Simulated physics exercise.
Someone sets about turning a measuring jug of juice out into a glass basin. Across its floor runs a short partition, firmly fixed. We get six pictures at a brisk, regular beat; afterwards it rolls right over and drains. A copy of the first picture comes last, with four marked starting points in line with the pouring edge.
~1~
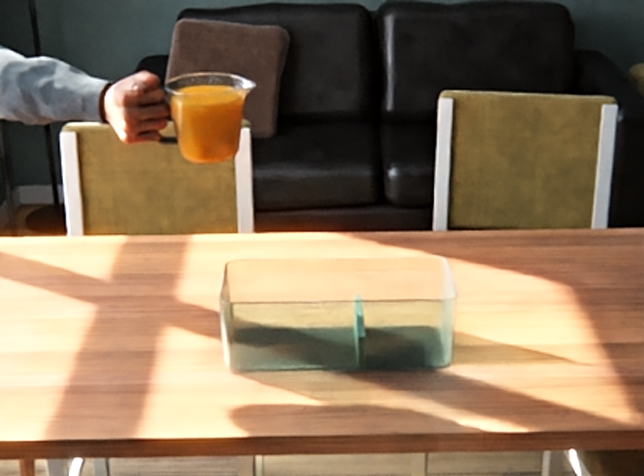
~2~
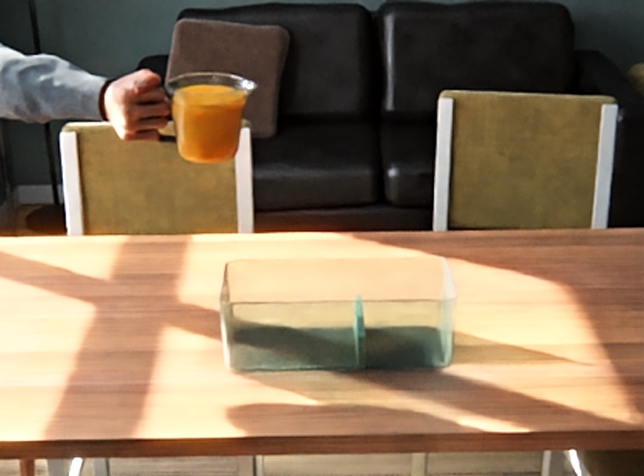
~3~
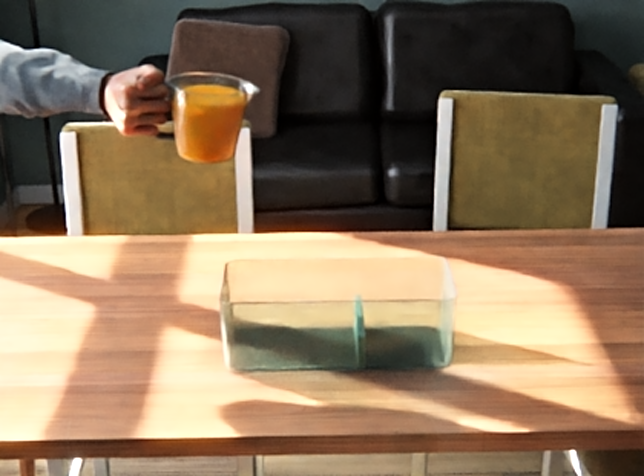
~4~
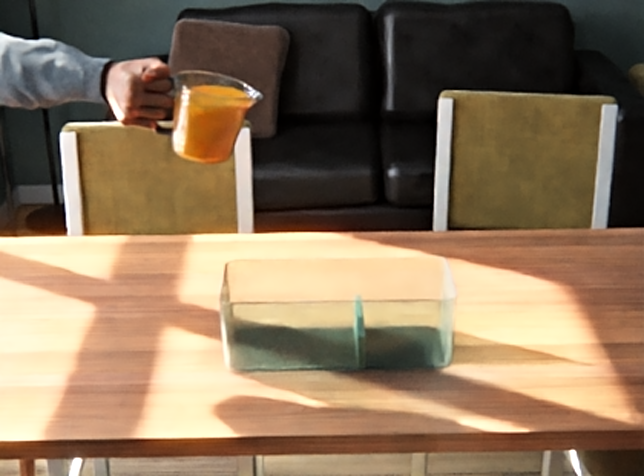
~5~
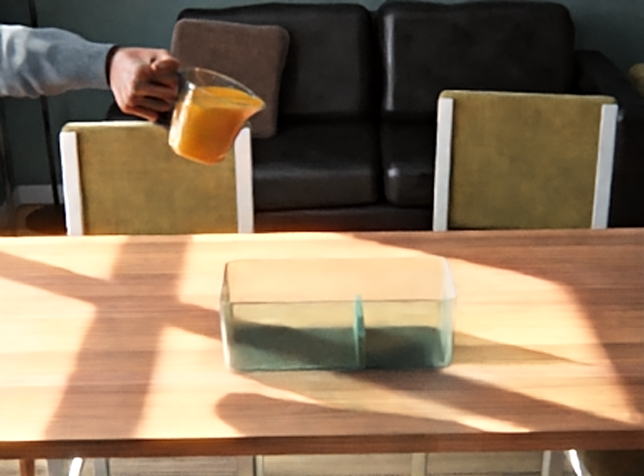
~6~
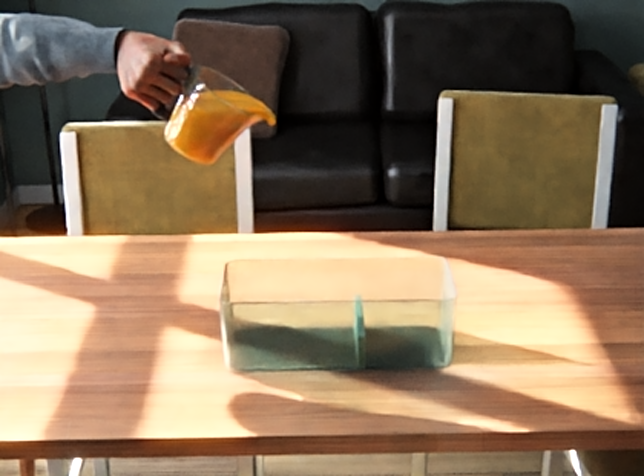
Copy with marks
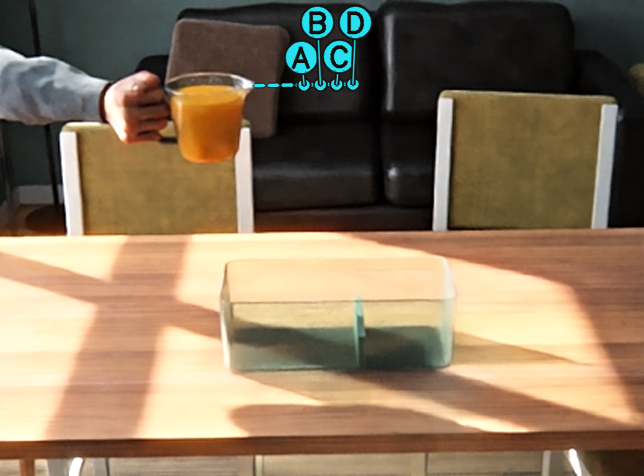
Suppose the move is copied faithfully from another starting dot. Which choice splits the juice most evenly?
Go for A.
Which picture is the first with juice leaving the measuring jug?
Picture 6.
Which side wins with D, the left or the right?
More ends on the right.
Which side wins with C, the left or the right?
The right one.
On the marked copy, A at (304, 84); B at (320, 84); C at (336, 84); D at (352, 84).
For spot A, about 47 % ends left of the wall and 49 % right of it; 4 % is lost outside.
For spot B, about 22 % ends left of the wall and 75 % right of it; 3 % is lost outside.
For spot C, about 12 % ends left of the wall and 84 % right of it; 4 % is lost outside.
For spot D, about 10 % ends left of the wall and 84 % right of it; 5 % is lost outside.
